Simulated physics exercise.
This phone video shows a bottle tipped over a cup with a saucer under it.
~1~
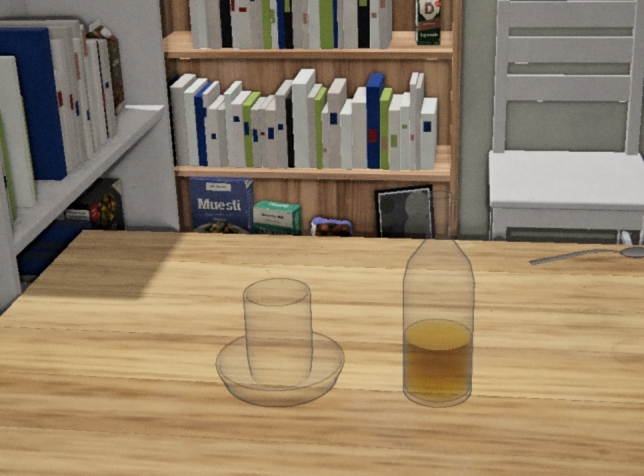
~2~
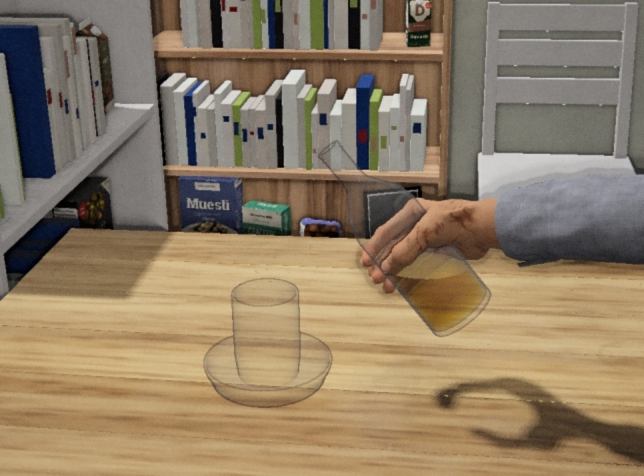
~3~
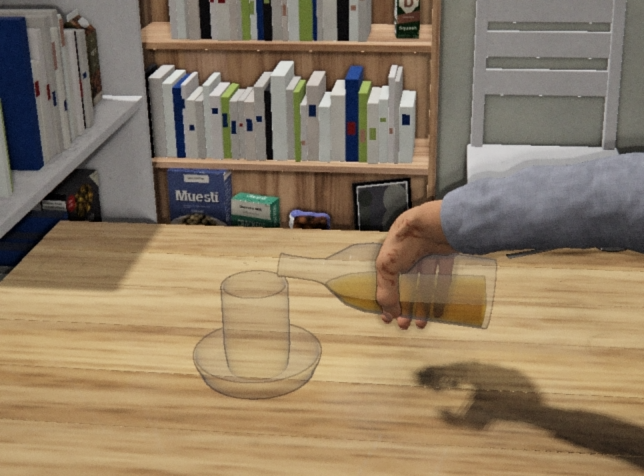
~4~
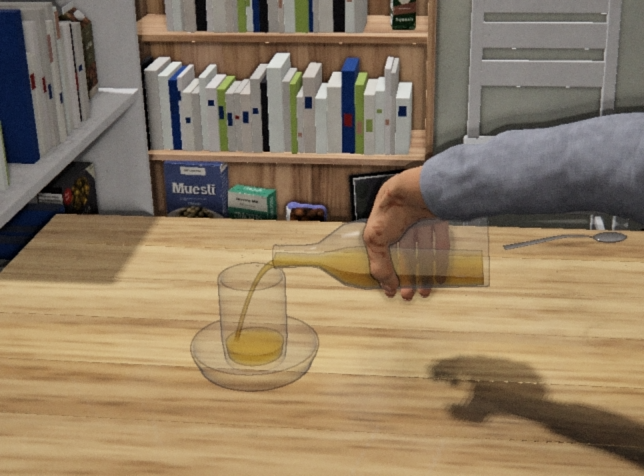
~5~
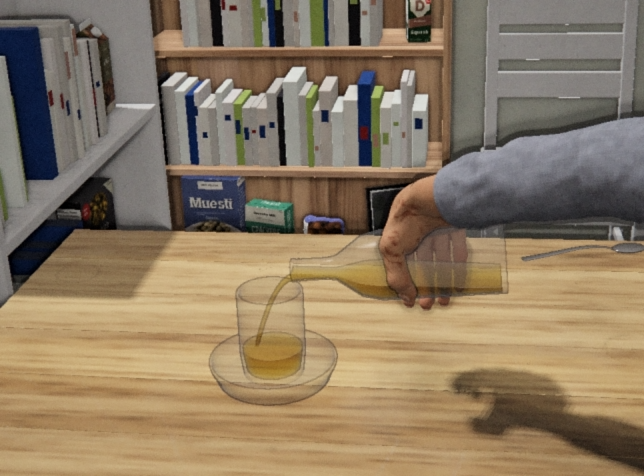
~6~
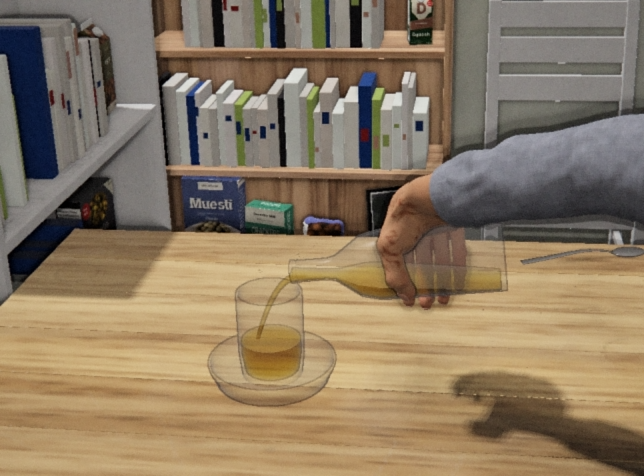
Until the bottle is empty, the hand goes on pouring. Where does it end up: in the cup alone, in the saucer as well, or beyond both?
Cup holds it.
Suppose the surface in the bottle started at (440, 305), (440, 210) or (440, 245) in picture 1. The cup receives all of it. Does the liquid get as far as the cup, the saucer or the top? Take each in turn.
In that order: Into the saucer, past the saucer, past the saucer.
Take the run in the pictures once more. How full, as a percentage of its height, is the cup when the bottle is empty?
75 per cent.
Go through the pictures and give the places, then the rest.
In the first picture, at the start; bottle (438, 293) about a quarter full; cup (279, 330) empty; saucer (269, 395) dry.
In the second picture, a hand has the bottle; bottle (394, 230) tipped 40° with all of its load; cup (267, 330) empty.
In the third picture, the bottle is tipped; bottle (381, 279) tipped 85° with all of its load; cup (256, 322) empty.
In the fourth picture, the stream is running; bottle (377, 253) tipped 95° with about three quarters of its load; cup nearly empty, surface at (255, 341).
In the fifth picture, the stream is running; bottle (393, 265) tipped 95° with about two thirds of its load; cup (272, 328) about a quarter full.
In the sixth picture, the stream is running; bottle (393, 264) tipped 95° with about half of its load; cup about a third full, surface at (271, 339); saucer (261, 394) dry.
Shortly, the cup is about half full; the saucer is dry.
Then, the cup is about two thirds full; the saucer is dry.
At the finish, the cup is about three quarters full; the saucer is dry.
